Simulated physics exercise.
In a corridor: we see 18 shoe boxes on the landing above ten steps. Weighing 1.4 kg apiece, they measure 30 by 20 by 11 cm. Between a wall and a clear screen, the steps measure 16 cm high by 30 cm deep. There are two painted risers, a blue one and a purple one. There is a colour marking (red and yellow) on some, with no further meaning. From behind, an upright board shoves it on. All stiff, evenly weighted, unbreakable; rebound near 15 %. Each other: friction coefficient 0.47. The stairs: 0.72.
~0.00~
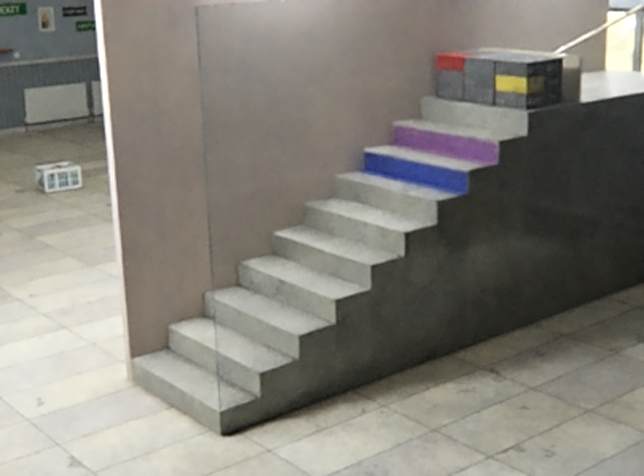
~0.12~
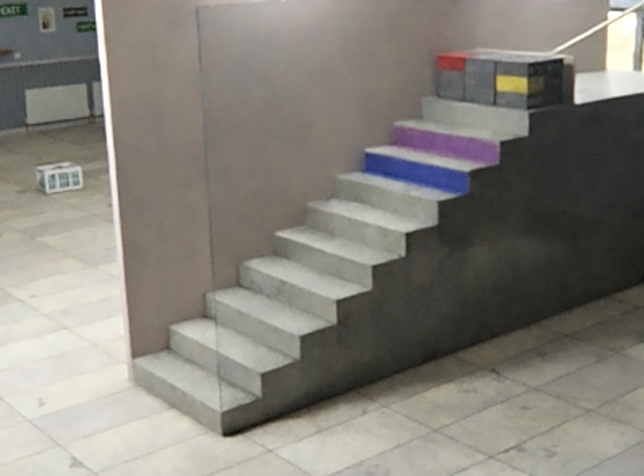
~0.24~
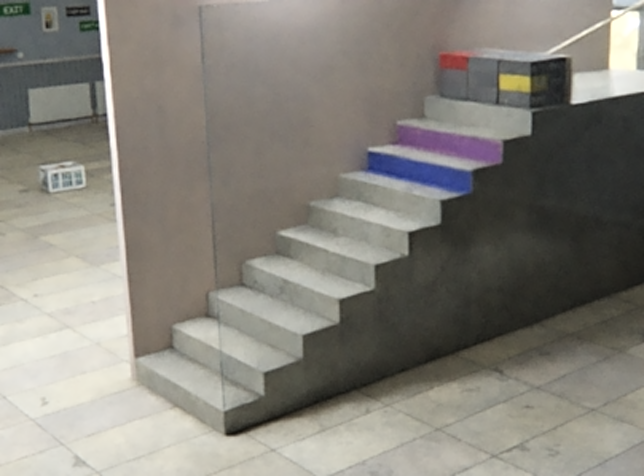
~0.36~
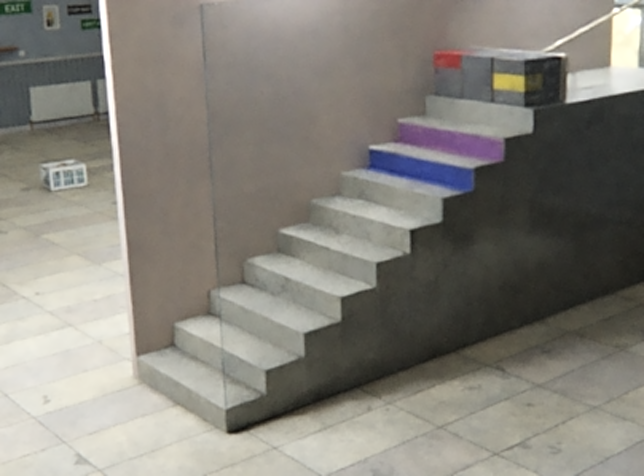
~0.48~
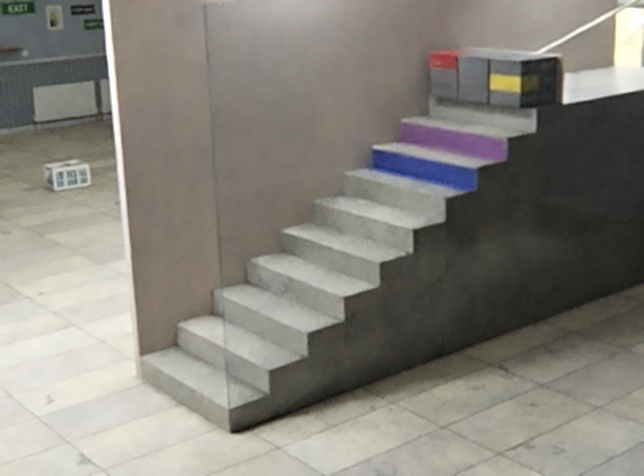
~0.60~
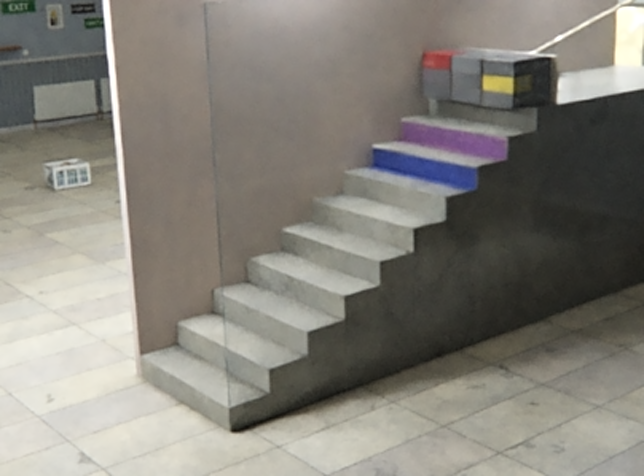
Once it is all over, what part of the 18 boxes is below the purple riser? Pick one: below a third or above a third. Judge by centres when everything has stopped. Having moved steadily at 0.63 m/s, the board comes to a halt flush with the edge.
Above a third.
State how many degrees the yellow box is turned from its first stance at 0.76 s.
I'd put it at roughly 20 degrees away from its starting angle.
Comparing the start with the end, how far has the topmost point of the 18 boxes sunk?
Drop: Around 24 cm.
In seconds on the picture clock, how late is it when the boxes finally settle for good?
3.5 s, roughly.
Around 0.76 s, none of the 18 boxes below the purple riser, 18 disturbed; yellow box tipped 20°, 8 cm lower; red box tipped 19°, 6 cm lower.
Around 1.10 s, 6 of the 18 boxes below the purple riser; yellow box tipped 63°, 24 cm lower; red box tipped 48°, 28 cm lower.
Around 1.80 s, 12 of the 18 boxes below the purple riser; yellow box on its side; red box tipped 28°, 84 cm lower.
Finally (3.7 s), 12 of the 18 boxes below the purple riser; yellow box on its side; red box 1.04 m lower. That is 67 per cent. Seen by the last camera, middles, yellow box near (473, 143), red box near (313, 222).
